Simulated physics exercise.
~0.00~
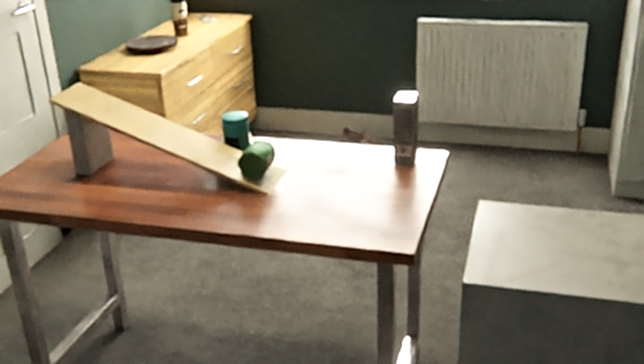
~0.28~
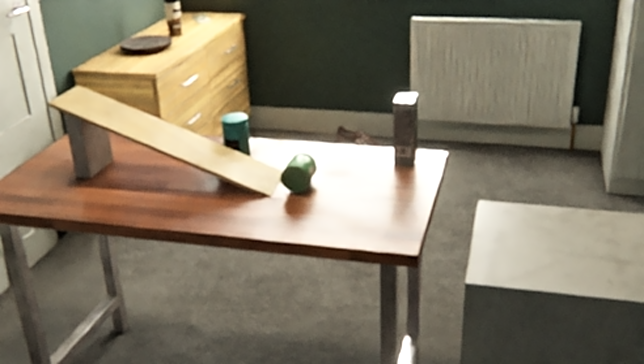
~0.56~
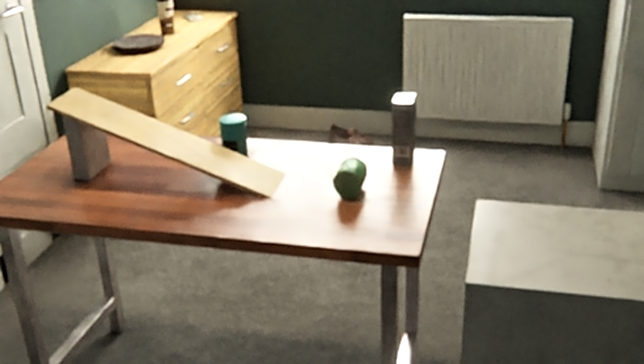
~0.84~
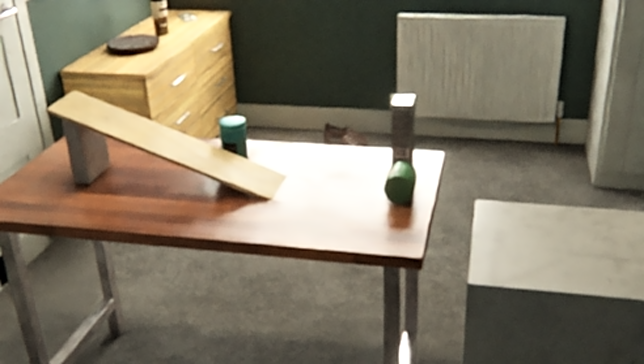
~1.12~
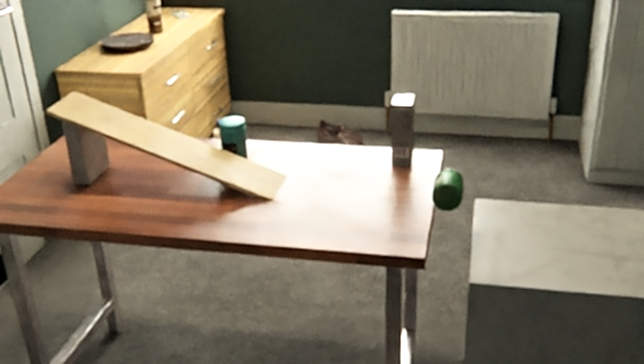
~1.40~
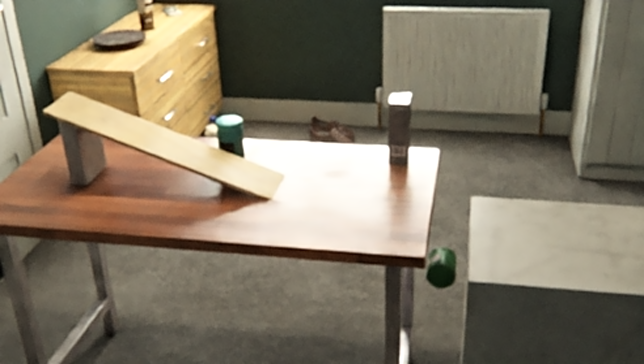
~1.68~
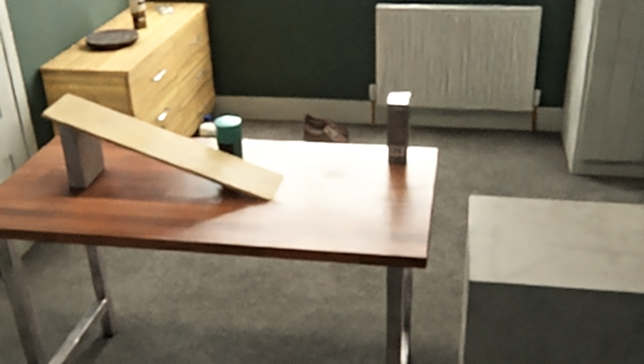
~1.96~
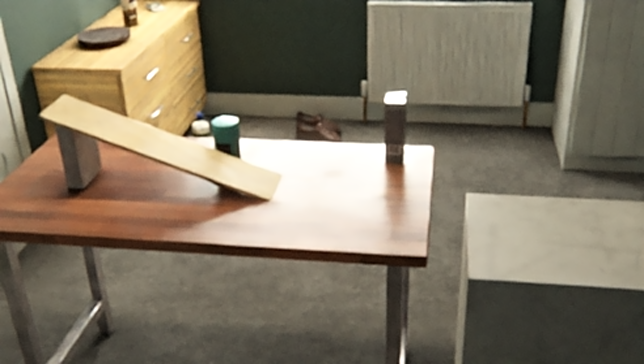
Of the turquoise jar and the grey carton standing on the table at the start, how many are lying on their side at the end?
None of them are lying on their side, as the turquoise jar and the grey carton both still stand upright on the table.
